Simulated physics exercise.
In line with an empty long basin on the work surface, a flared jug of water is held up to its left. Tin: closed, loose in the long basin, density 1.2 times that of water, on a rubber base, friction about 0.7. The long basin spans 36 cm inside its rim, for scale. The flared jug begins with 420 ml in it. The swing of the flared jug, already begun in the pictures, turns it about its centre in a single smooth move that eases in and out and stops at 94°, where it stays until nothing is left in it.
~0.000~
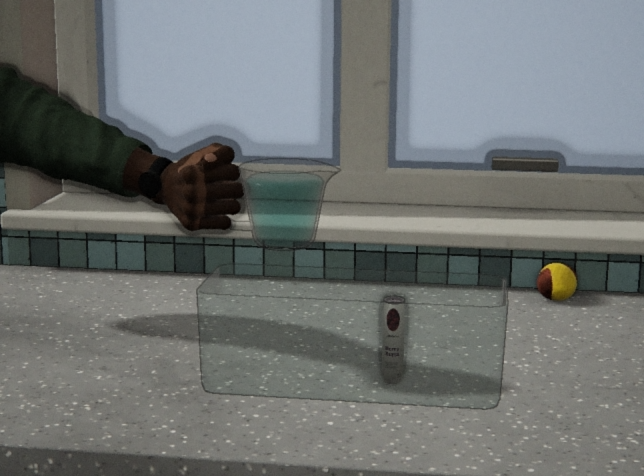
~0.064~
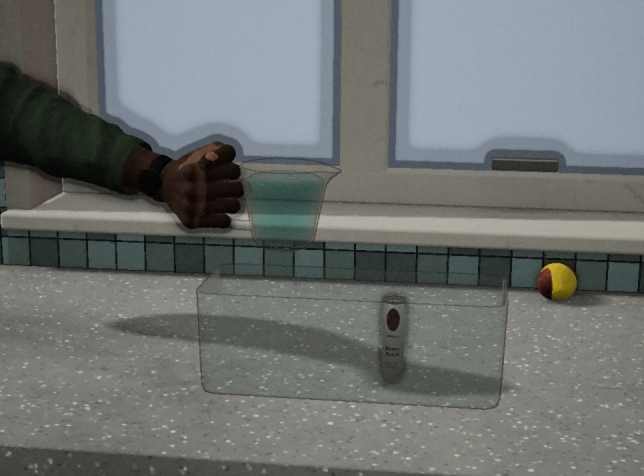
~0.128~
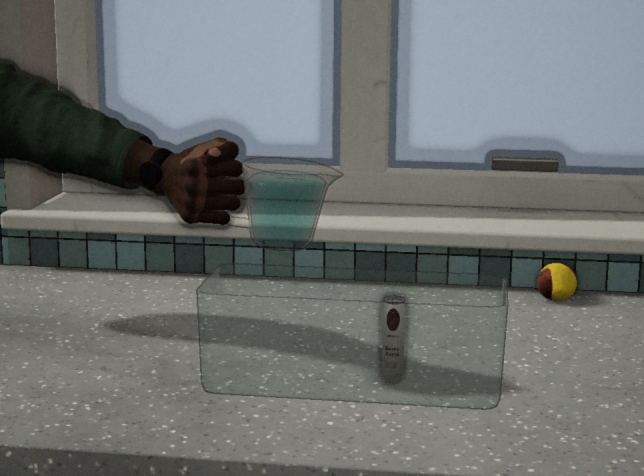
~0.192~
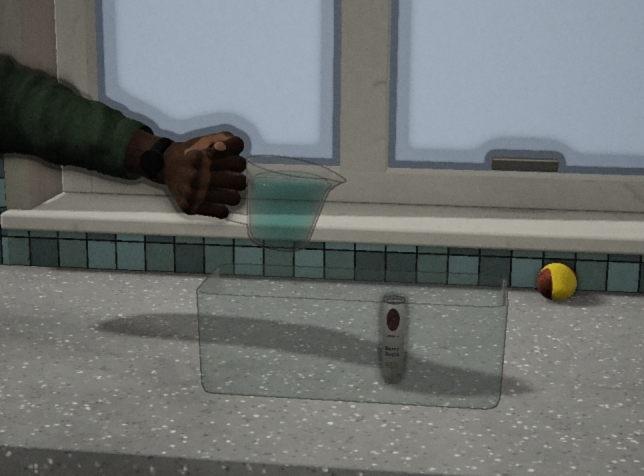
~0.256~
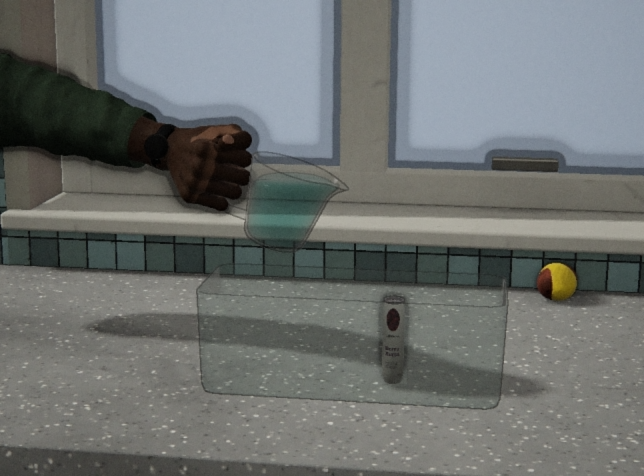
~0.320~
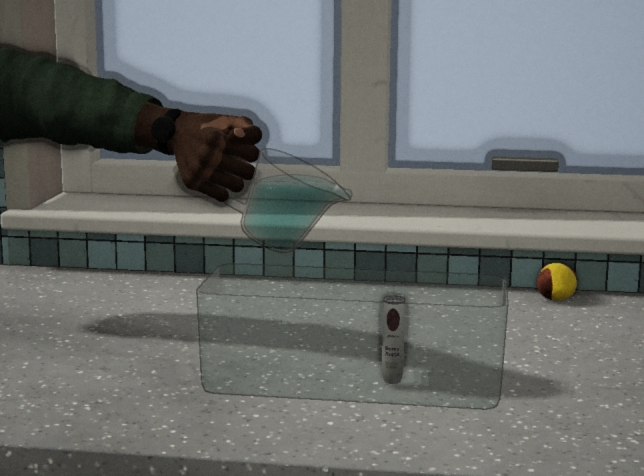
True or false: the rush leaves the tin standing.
False.
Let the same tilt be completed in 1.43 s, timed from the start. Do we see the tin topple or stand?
With that tilt, the tin tips.
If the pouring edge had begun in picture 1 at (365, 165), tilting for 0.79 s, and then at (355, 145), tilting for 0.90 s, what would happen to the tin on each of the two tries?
First it tips over; then it tips over.
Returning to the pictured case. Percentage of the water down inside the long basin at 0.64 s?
About 28%.
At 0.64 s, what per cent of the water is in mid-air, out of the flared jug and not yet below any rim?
Estimate: Some 20 % of the total.
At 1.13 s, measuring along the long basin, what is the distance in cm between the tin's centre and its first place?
It has moved some 7 cm.
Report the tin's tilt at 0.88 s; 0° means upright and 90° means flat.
60°.
By 0.64 s the tilt is 76° and 53 per cent is still to pour; the tin stands where it began.
By 0.88 s the tilt is 94° and 12 per cent is still to pour; the tin leans 59°.
By 1.13 s the tilt is 94° and 1 per cent is still to pour; the tin lies on its side.
By 1.40 s the tilt is 94° and 0 per cent is still to pour; the tin lies on its side.
At rest the tin lies on its side.
